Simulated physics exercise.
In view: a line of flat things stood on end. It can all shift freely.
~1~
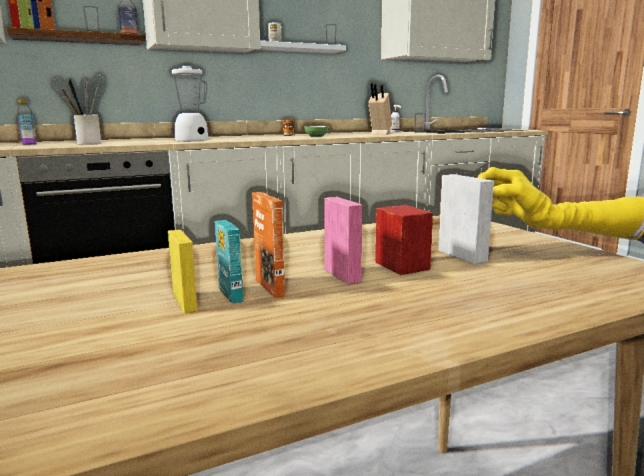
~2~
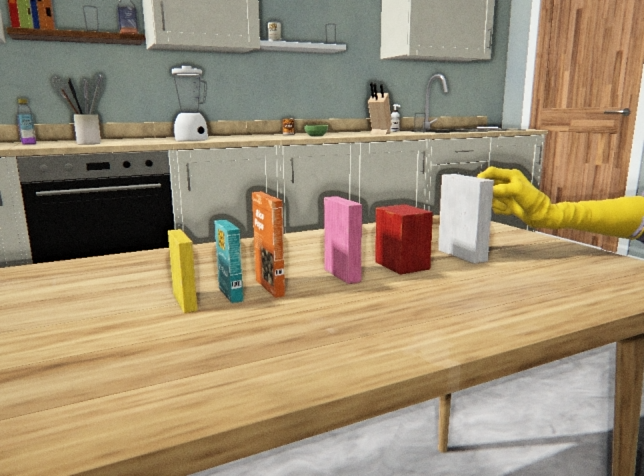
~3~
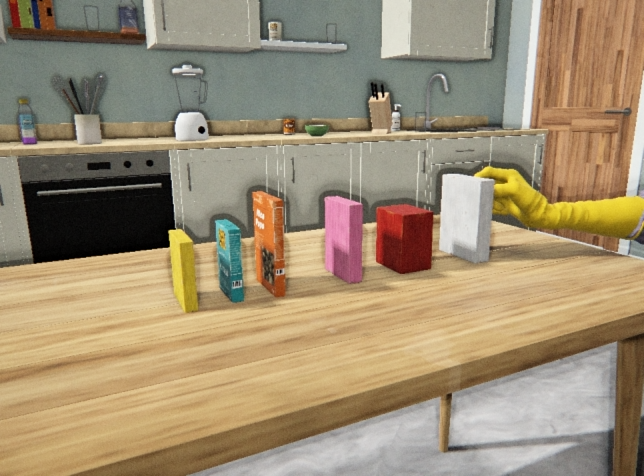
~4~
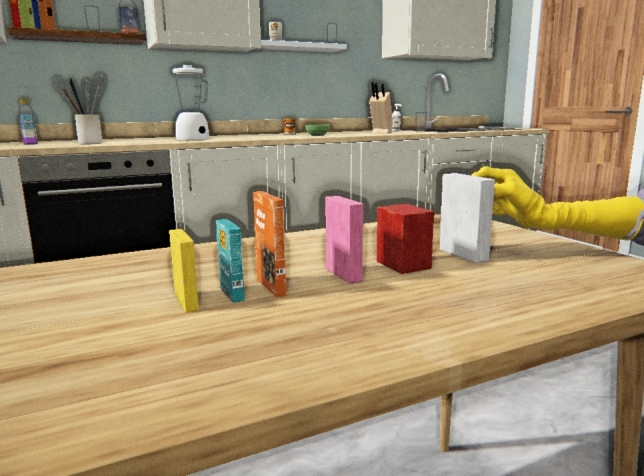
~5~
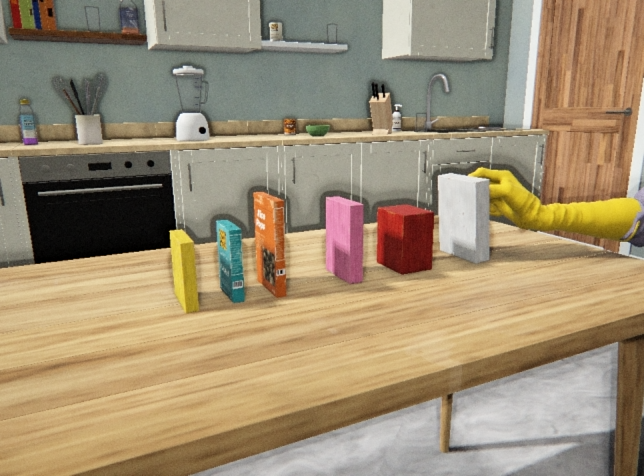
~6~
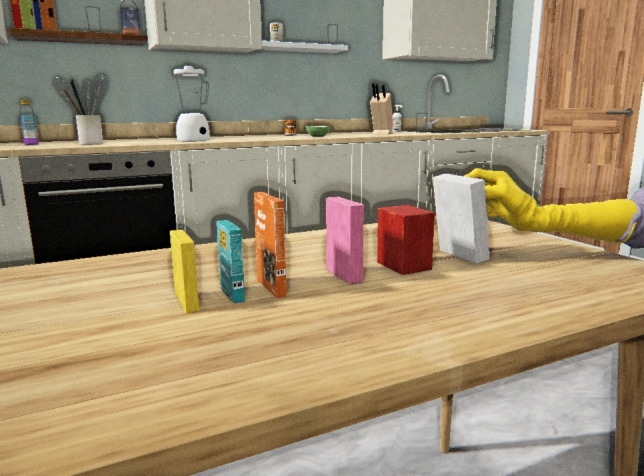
A yellow-gloved hand at the right rested on the top of the white board, then tilted it slightly left, while the red, pink, orange, turquoise and yellow pieces stood still on the wooden table.
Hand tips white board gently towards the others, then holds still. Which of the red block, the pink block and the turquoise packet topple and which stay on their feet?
Red block: Stays on its feet; pink block: Stays on its feet; turquoise packet: Stays on its feet.
Then, 0.10 s past the last view, white board 15° over.
Then, 0.30 s past the last view, white board 41° over.
Then, 0.60 s past the last view, red block resting near (403, 239); pink block resting near (344, 240).
Finally, all 4 still in place. Final places as the last picture's camera would see them, red block near (403, 239), pink block near (344, 240).
